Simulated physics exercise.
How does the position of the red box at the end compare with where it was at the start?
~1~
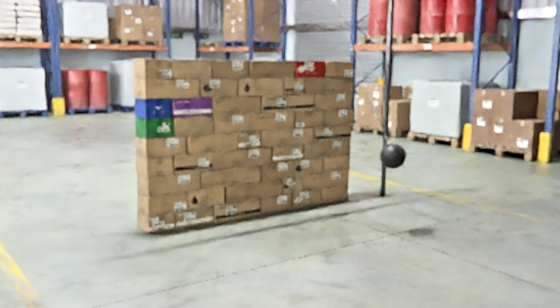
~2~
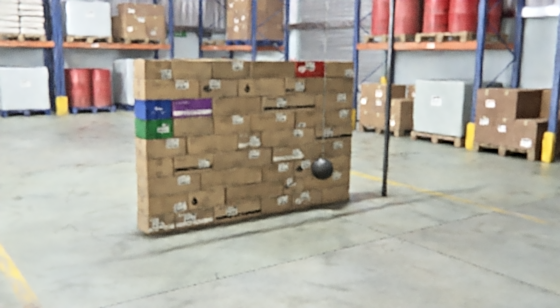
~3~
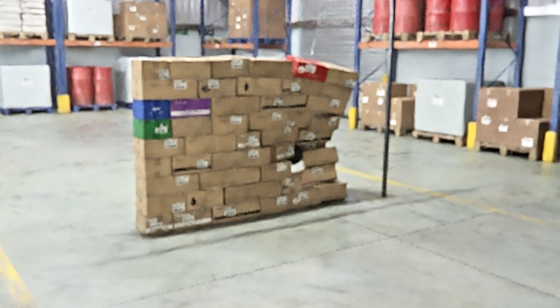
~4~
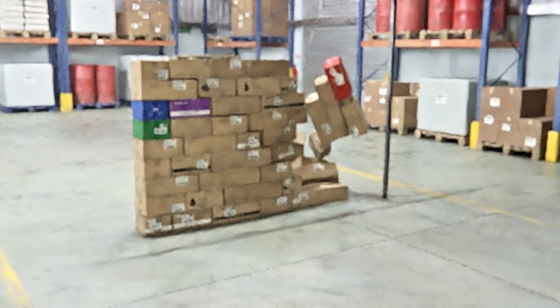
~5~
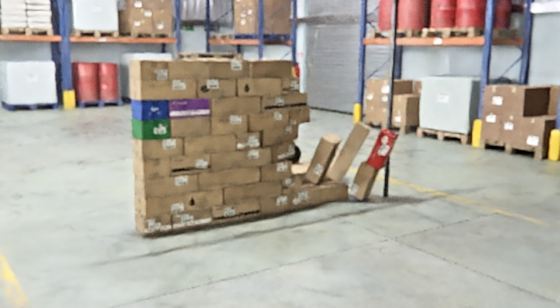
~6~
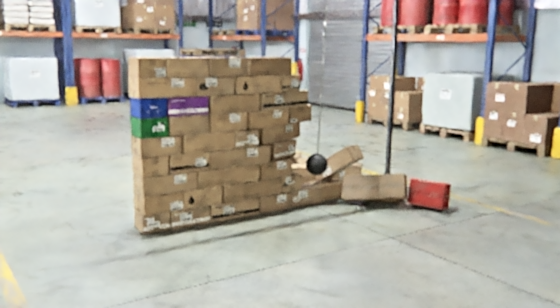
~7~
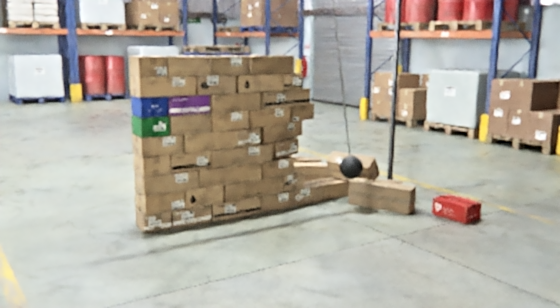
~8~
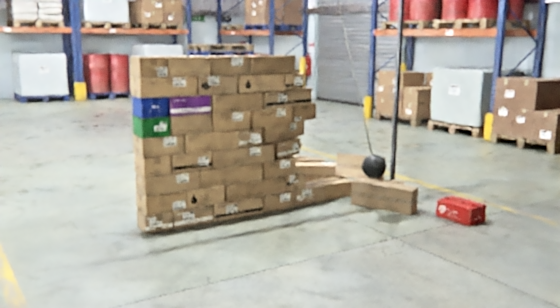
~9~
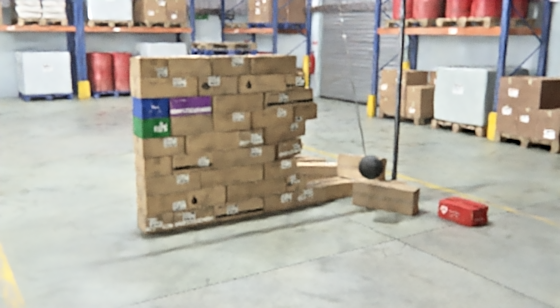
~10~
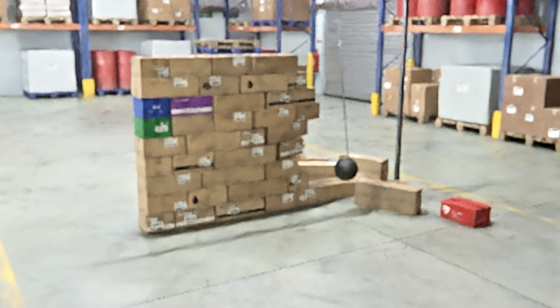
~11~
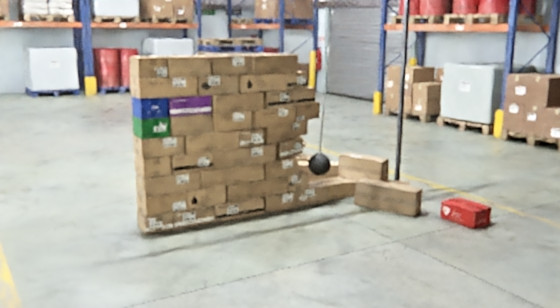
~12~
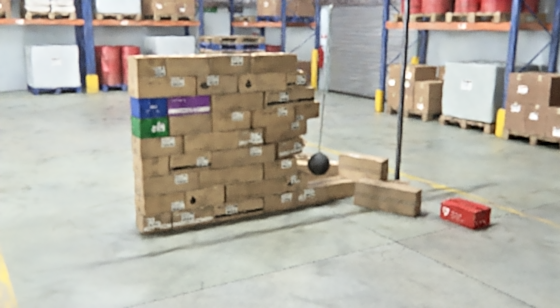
At the start the red box sits in the top row near the right end of the wall. By the end it lies on the floor, off to the right of the wall and the other fallen boxes.
